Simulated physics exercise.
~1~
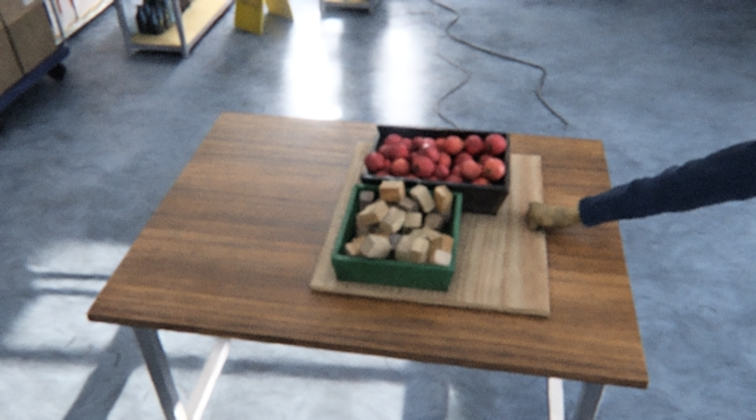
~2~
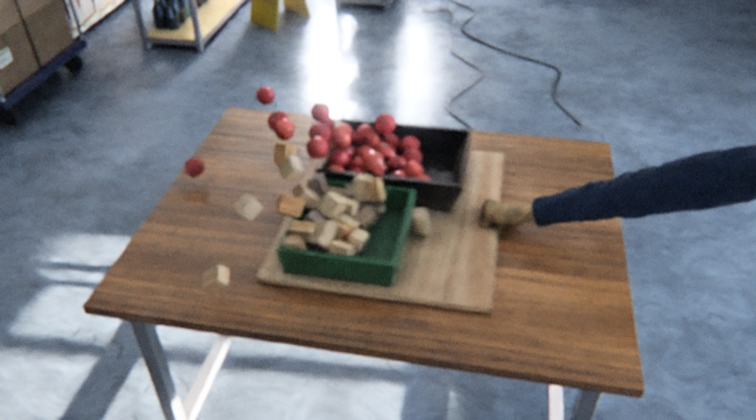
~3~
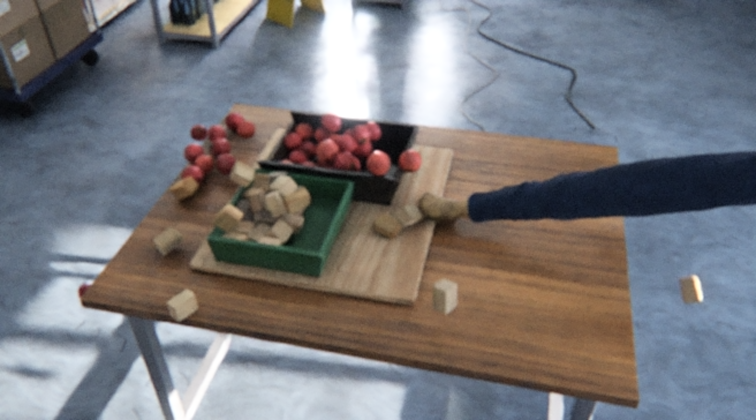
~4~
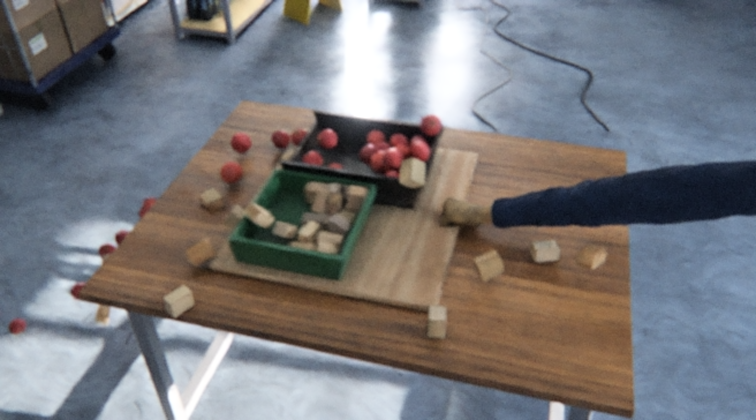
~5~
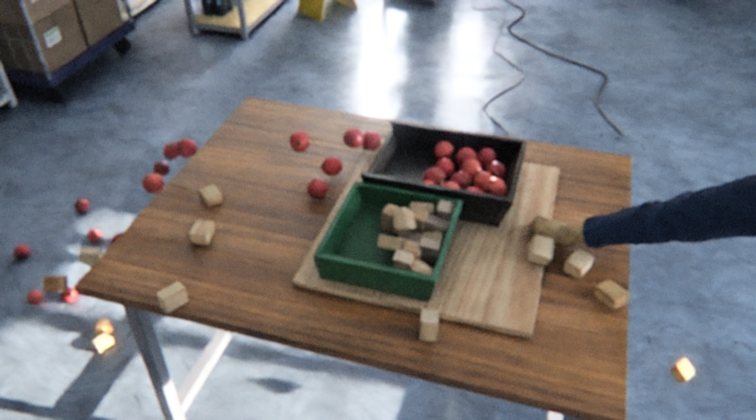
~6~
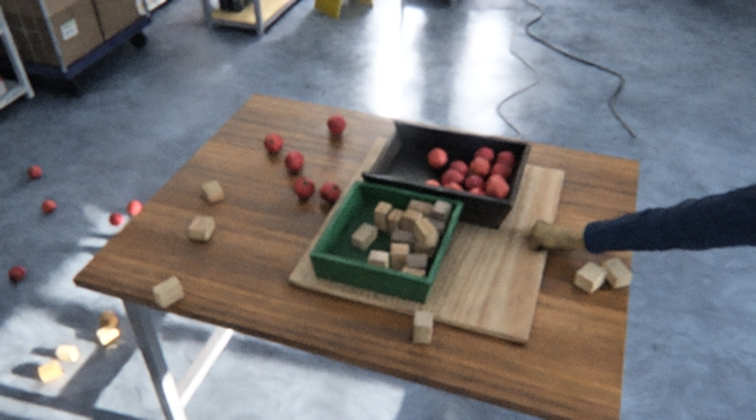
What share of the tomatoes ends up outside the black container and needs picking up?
Well over a sixth of the tomatoes come out of the black container and have to be picked up and put back.
On a wooden table in a workshop, a hand jerked a board left and back right, flinging wood blocks from a green container and tomatoes from a black one, until it stopped with both partly emptied and pieces scattered over table and floor.
